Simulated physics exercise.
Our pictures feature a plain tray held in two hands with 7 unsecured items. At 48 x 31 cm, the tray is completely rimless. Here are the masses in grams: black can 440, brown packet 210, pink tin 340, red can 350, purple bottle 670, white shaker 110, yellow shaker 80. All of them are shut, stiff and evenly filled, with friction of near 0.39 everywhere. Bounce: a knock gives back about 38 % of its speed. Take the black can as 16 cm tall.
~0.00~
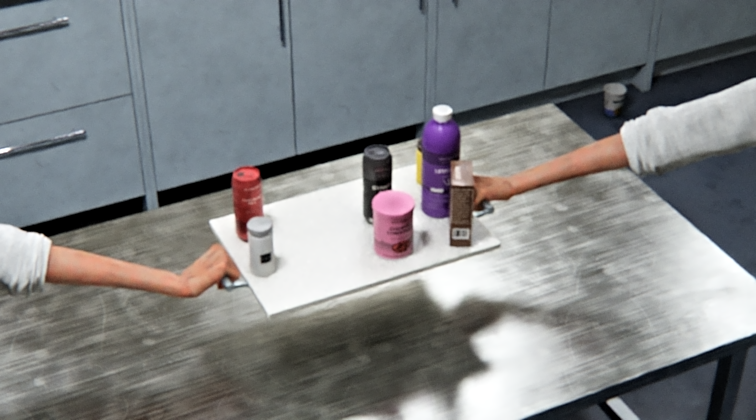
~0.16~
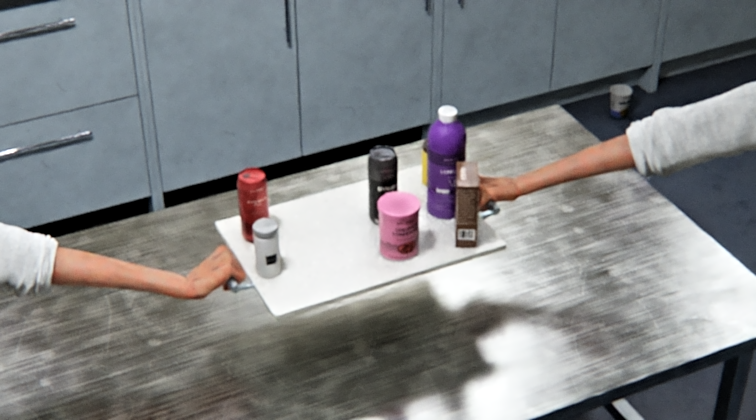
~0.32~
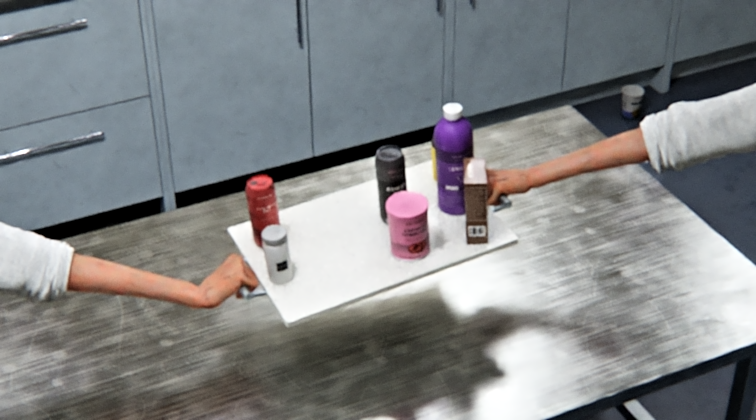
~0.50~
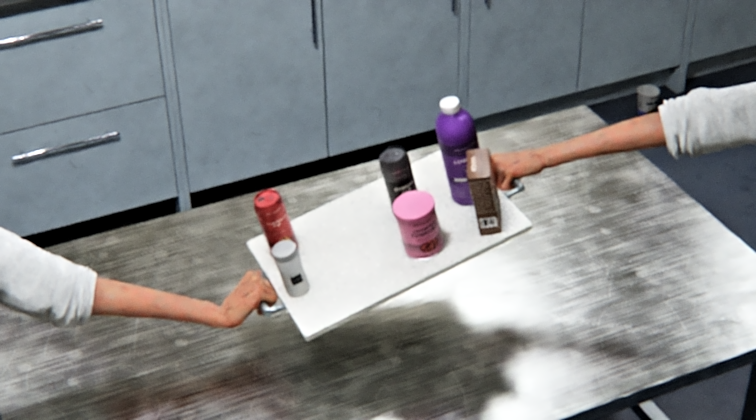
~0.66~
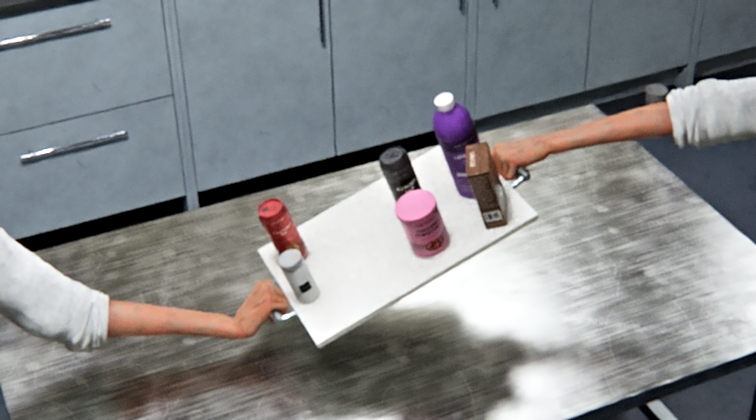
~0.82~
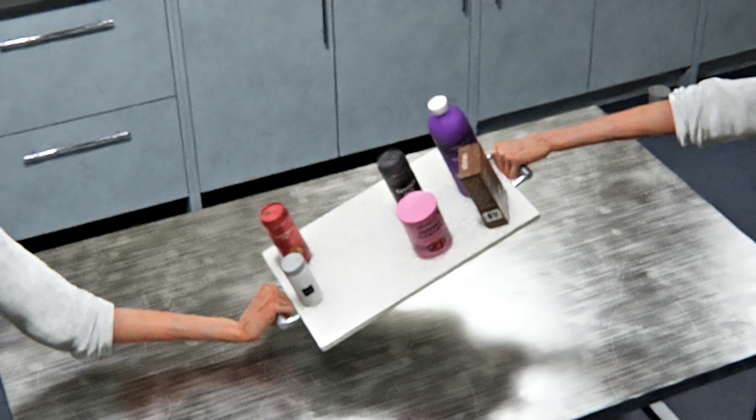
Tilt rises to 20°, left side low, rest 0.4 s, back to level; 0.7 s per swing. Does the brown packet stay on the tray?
Yes.
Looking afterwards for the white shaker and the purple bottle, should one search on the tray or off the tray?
The white shaker ends off the tray; the purple bottle is still on the tray.
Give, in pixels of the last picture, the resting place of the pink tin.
Near (367, 258).
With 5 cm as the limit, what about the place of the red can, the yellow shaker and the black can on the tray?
Note: Red can is left in place. Yellow shaker is left in place. Black can departs its position.
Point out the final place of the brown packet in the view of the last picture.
Somewhere around (439, 246).
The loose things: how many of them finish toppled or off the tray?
Total: 4.
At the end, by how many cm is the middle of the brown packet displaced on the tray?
Net shift near 15 cm.
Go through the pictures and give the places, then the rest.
The first frame shows tray level; brown packet (461, 204); black can (377, 186).
The second frame shows tray level; red can (254, 206); purple bottle (446, 161).
The third frame shows tilt 4°, left edge down; white shaker (278, 255).
The fourth frame shows tilt 13°, left edge down; black can (400, 185); pink tin (419, 226).
The fifth frame shows tilt 18°, left edge down; red can (283, 233); purple bottle (460, 144).
The sixth frame shows tilt 20°, left edge down; brown packet (484, 186) tipped 6° against what carries it; white shaker (302, 281).
Around 1.32 s, tilt 19°, left edge down; brown packet tipped 59° against what carries it near (445, 215); black can on its side; purple bottle tipped 63° against what carries it.
Around 1.62 s, tilt 6°, left edge down; brown packet on its side near (438, 244); black can on its side; purple bottle on its side.
Finally (2.7 s), off the tray, white shaker; on their side or leaning hard on the tray, black can, brown packet and purple bottle; not toppled but over 5 cm from the start, pink tin; the other 2 still in place (within 5 cm). Final places as that camera would see them, brown packet near (439, 246).
